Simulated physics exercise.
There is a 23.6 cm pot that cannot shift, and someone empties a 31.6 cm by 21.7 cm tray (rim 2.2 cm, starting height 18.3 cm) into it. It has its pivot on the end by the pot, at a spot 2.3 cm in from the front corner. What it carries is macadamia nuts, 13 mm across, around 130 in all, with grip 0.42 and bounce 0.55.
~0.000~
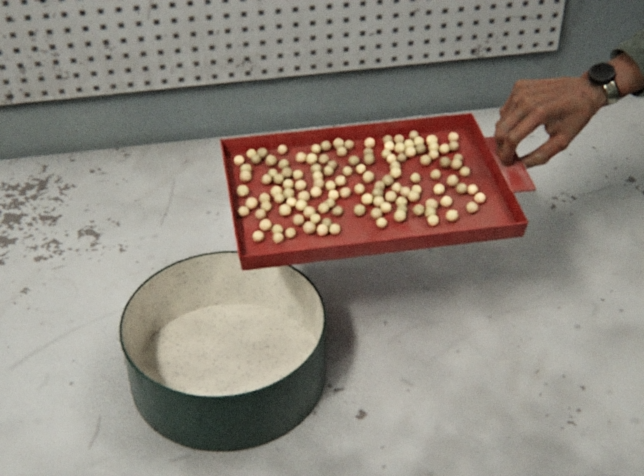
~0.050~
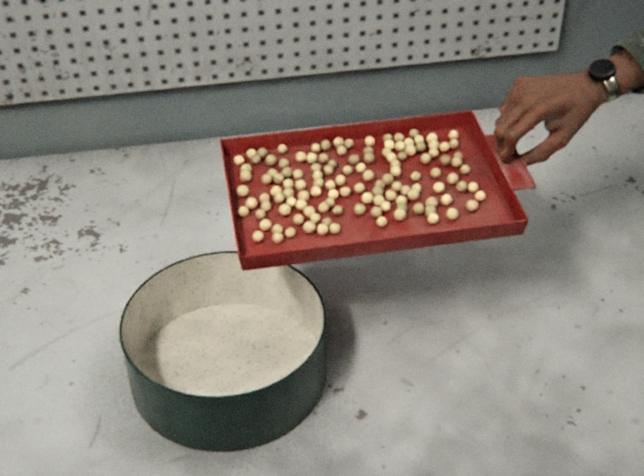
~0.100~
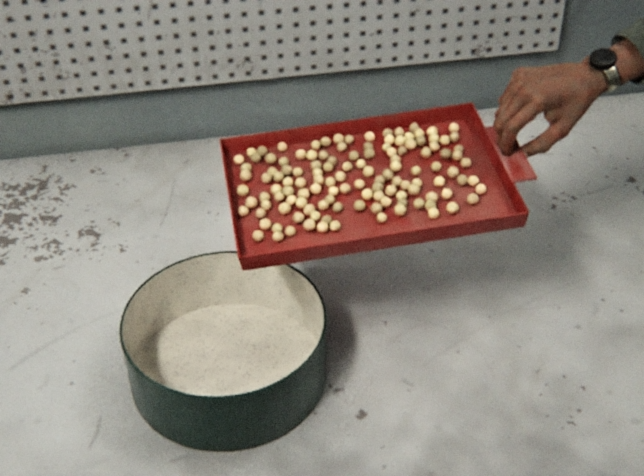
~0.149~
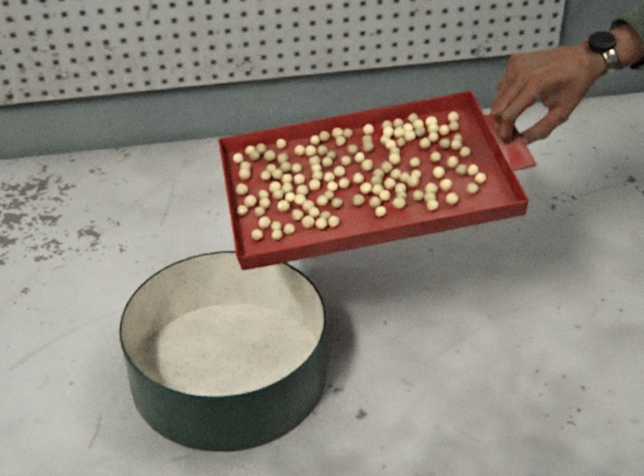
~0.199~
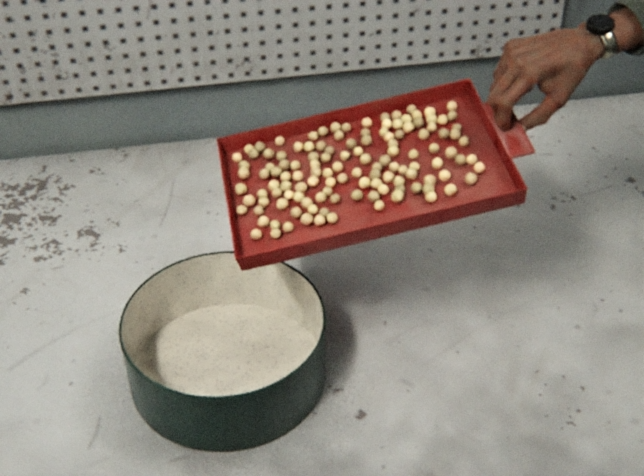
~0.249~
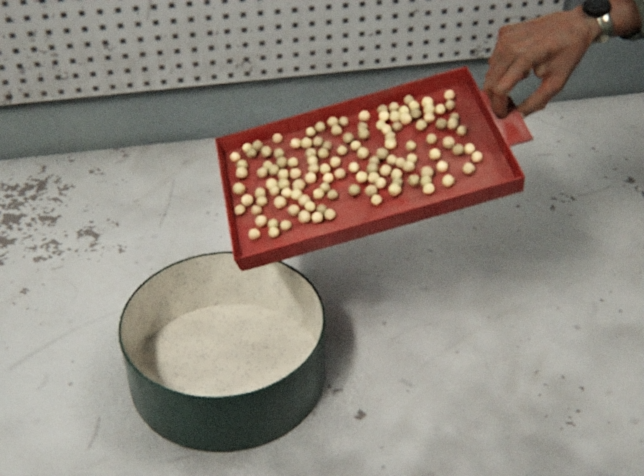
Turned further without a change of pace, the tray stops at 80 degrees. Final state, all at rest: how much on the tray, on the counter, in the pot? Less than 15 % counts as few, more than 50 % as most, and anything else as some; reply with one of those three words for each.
Here it is: Tray: Most, counter: Few, pot: Few.
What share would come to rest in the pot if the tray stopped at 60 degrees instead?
Share in the pot: Around 5 %.
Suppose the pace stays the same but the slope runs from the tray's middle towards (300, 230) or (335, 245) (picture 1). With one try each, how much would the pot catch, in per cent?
That would be close to 10 per cent, then close to 5 per cent.
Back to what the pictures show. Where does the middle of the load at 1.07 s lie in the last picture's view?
Somewhere about (233, 182) in the last view.
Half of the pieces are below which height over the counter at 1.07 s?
Roughly 22 cm.
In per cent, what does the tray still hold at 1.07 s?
Load share: Around 95%.
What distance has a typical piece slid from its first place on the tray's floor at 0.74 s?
By then it sits near 10 cm from where it began.
Then, at 0.74 s, tilt 44 degrees; the tray holds 100 %, the pot 0 %.
After 1.07 s, tilt 66 degrees; the tray holds 95 %, the pot 5 %.
After 1.49 s, tilt 80 degrees; the tray holds 90 %, the pot 5 %.
By 1.9 s all is still; tray 90 %, counter 5 %, pot 5 %.
